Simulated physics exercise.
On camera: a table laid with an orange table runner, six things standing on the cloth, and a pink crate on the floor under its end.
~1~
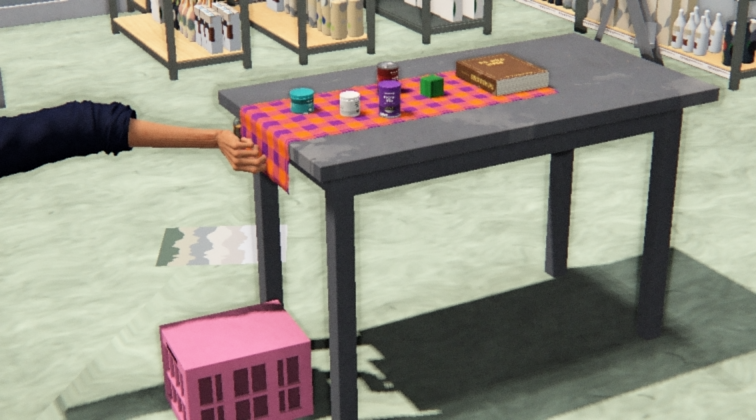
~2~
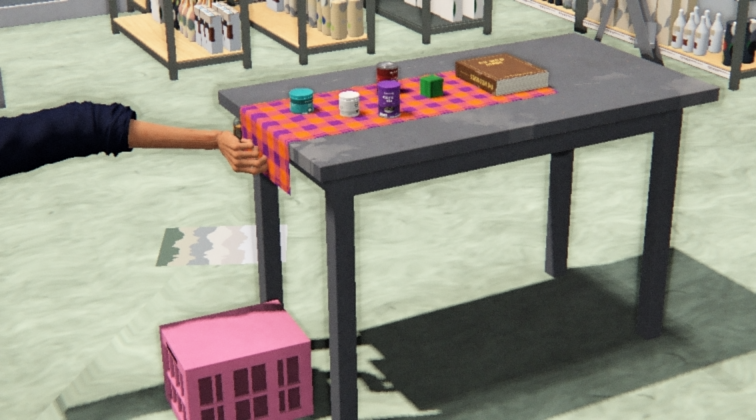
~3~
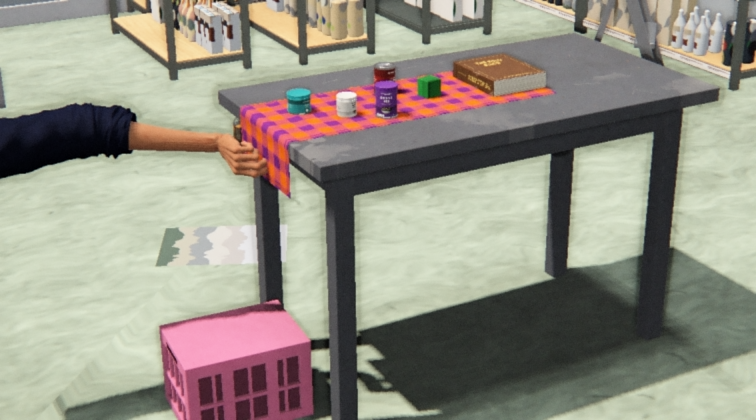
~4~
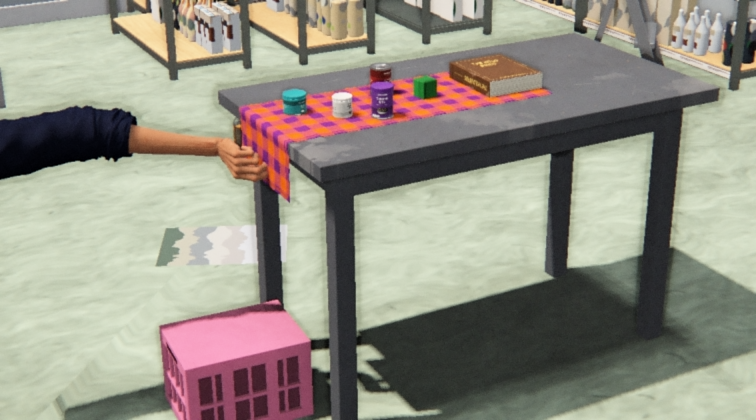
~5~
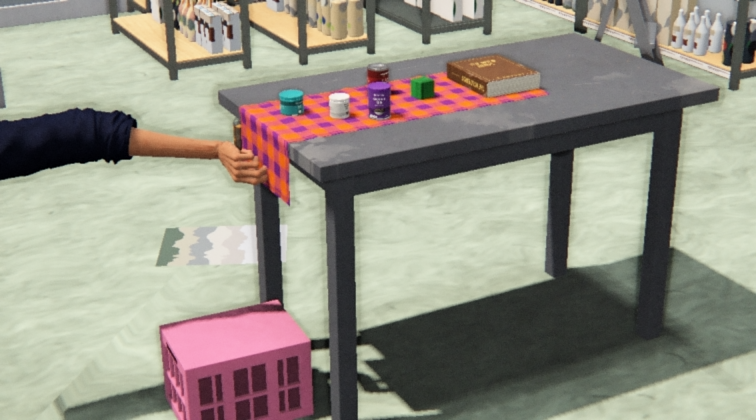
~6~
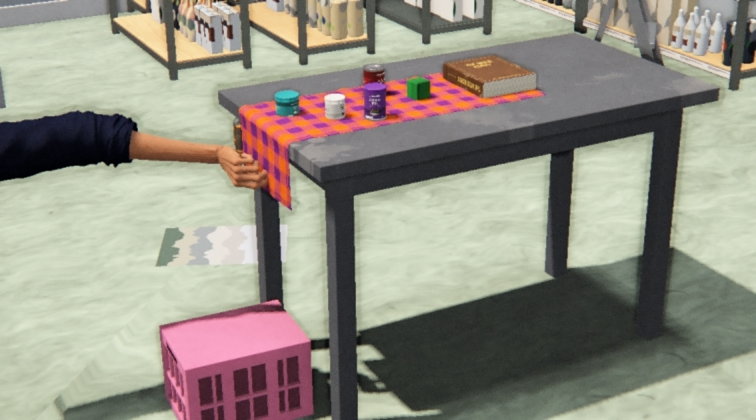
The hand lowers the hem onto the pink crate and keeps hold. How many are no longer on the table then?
The table loses four.
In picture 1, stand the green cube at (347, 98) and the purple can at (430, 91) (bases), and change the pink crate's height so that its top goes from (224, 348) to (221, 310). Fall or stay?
The green cube comes down; the purple can keeps its place on top.
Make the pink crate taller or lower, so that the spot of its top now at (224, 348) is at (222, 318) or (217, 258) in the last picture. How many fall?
It would be 3 and 1.
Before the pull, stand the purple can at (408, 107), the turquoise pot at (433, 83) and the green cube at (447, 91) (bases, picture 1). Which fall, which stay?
The purple can comes down; the turquoise pot survives; the green cube keeps its place on top.
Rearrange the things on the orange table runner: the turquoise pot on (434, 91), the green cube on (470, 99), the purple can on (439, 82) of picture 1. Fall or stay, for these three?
The turquoise pot survives, the green cube keeps its place on top, the purple can does not fall.
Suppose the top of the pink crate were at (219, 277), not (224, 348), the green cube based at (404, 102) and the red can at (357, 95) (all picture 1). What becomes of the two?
The green cube survives; the red can keeps its place on top.
A little later, hem near (267, 242); turquoise pot gone.
Next, hem near (267, 301); turquoise pot, white pot and purple can gone.
When it is over, hem on the crate; turquoise pot, white pot, purple can and red can gone. The count of fallen things is four.
